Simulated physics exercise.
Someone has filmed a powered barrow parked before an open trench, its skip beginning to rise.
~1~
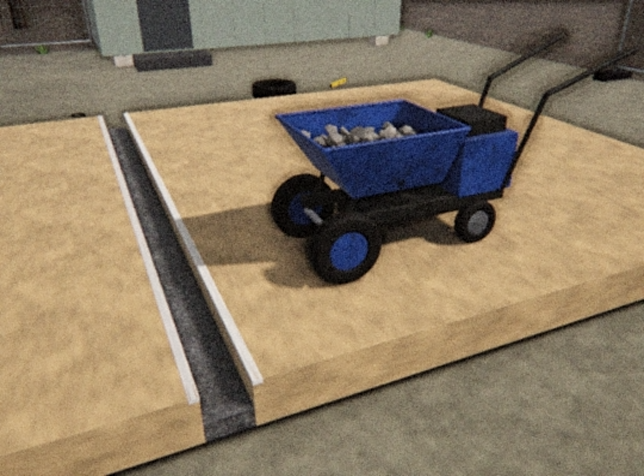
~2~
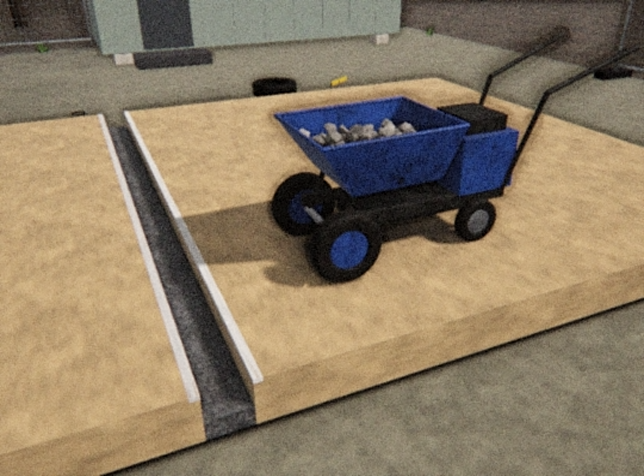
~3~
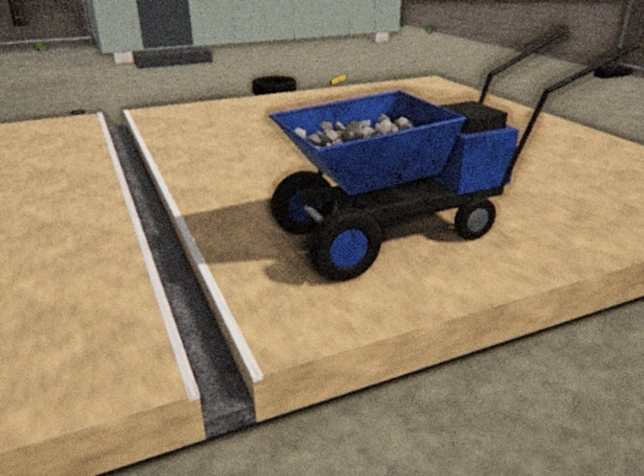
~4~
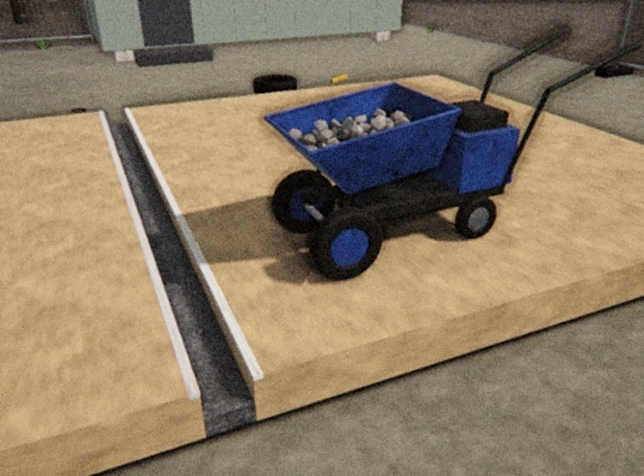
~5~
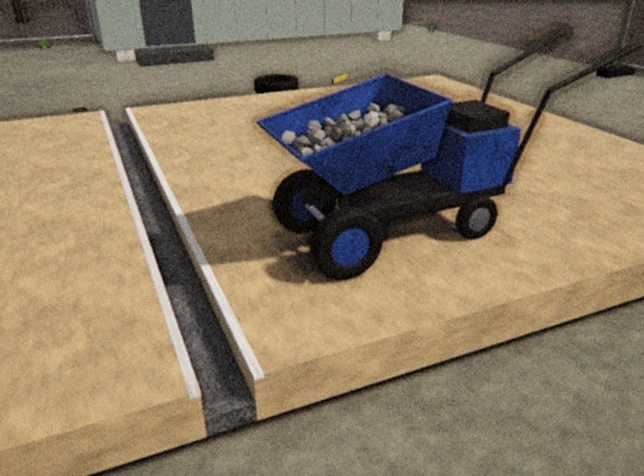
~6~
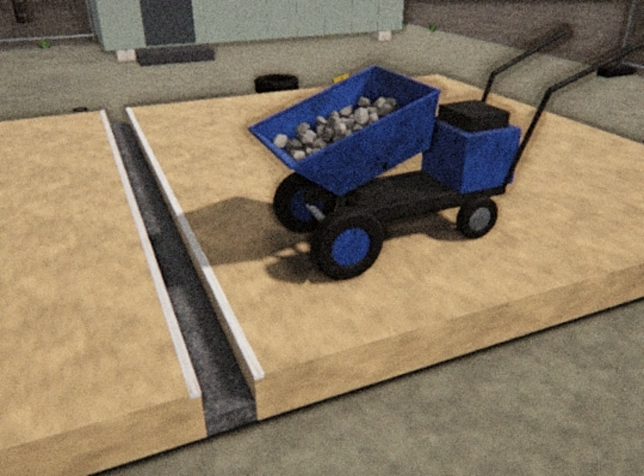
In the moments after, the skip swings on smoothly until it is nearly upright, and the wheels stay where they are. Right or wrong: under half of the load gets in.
Wrong.
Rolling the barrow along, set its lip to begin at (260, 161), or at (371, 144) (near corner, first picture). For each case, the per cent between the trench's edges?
The first gives close to 30 per cent and the second 20 per cent.
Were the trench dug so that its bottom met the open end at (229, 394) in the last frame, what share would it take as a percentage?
About 50 per cent.
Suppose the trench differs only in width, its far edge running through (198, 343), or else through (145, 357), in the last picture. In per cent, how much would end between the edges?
The first try comes out at 50 percent and the second at 80 percent.
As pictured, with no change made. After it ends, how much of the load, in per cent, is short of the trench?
I'd estimate about 20 per cent of the load.
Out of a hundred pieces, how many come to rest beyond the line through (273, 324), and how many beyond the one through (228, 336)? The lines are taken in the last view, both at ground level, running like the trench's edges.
The first gives 90 %, the second 70 %.
Shortly afterwards, skip tipped steeply; the whole lot in the skip.
Next, skip tipped right over; the bulk in the skip; a little short of the trench; a little in or heaped over the trench; only a few falling.
Some moments later, skip tipped right over; near a quarter in the skip; a little short of the trench; near two thirds in or heaped over the trench; only a few beyond it.
In the end, skip tipped right over; a little in the skip; near a quarter short of the trench; near two thirds in or heaped over the trench; only a few beyond it.
